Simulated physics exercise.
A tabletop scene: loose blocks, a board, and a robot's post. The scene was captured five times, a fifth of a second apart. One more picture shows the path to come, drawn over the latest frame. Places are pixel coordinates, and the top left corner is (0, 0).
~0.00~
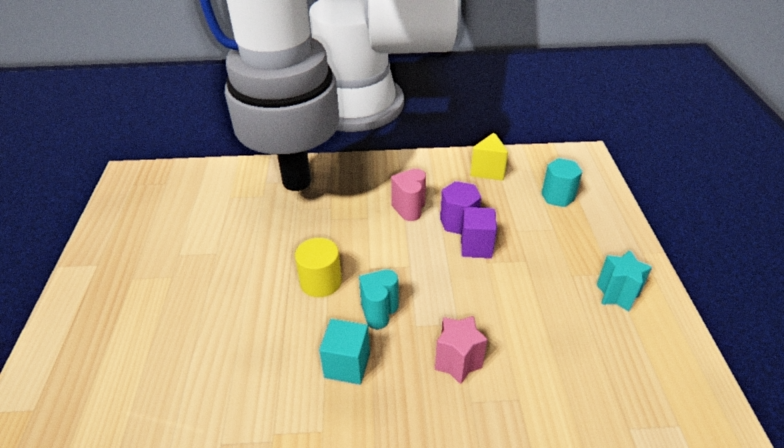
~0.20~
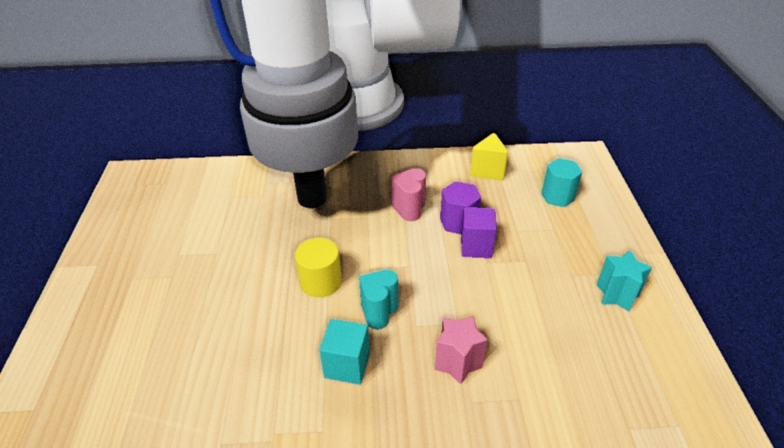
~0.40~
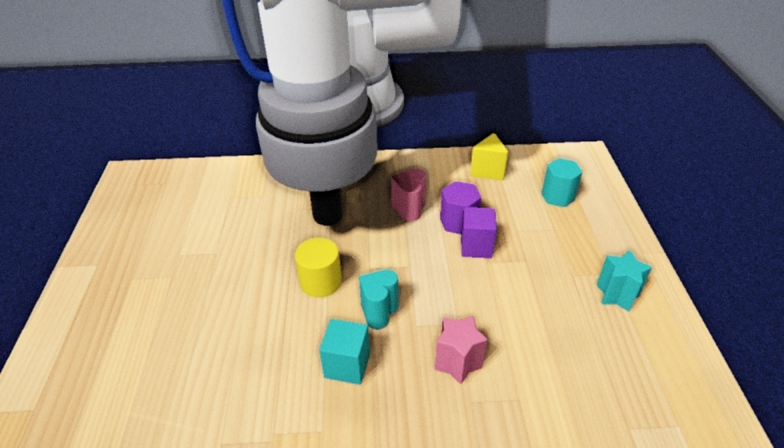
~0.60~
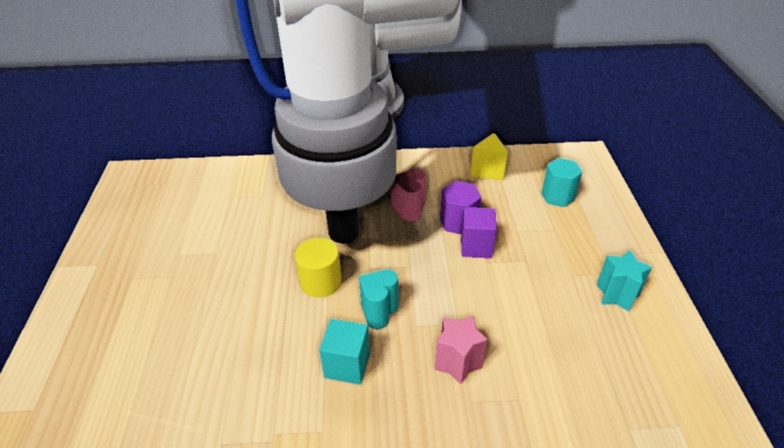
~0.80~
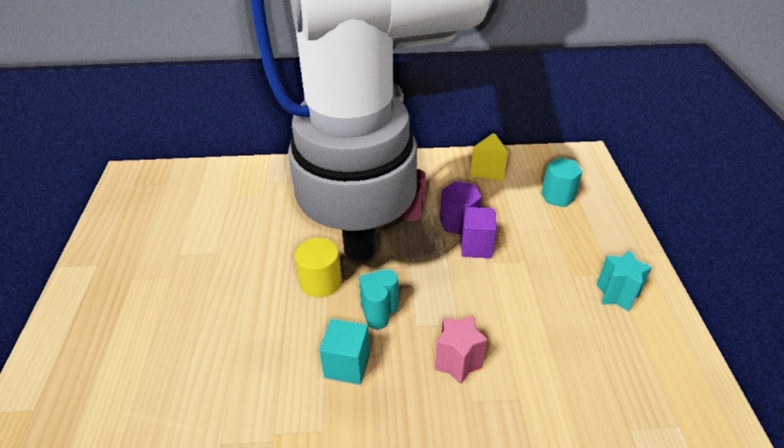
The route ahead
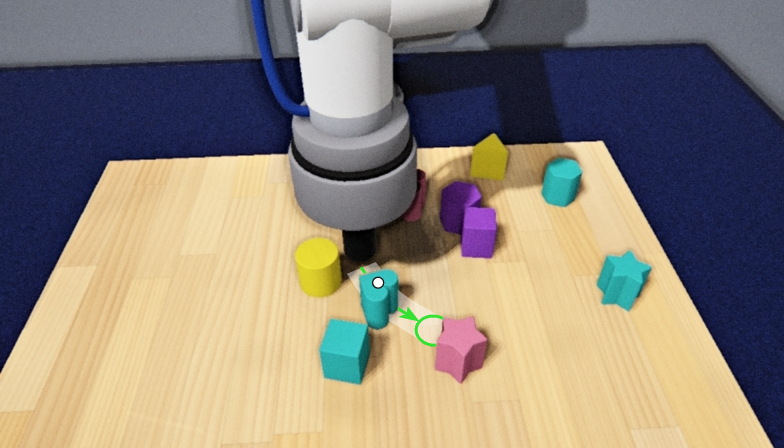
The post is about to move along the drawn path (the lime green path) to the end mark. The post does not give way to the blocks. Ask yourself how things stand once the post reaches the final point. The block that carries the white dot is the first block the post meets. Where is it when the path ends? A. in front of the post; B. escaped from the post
My answer is option B.
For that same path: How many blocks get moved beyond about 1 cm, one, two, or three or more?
Shifted over 1 cm: One.
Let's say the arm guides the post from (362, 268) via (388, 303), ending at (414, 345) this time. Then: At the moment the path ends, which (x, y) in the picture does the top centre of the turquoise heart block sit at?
Its top face will be centred at roughly (399, 346).
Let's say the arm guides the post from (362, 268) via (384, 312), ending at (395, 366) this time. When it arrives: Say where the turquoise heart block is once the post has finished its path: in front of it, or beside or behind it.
Still in front.
The line goes from (362, 268) via (389, 302), ending at (434, 330); the dot is on the turquoise heart block.
What follows on the original path. One third of the way, post at (378, 275); turquoise heart block at (380, 288).
Two thirds of the way, post at (404, 296); turquoise heart block at (390, 309), turned 50° clockwise.
At the end, post at (435, 314); turquoise heart block at (394, 311), turned 75° clockwise; pink star block unmoved.
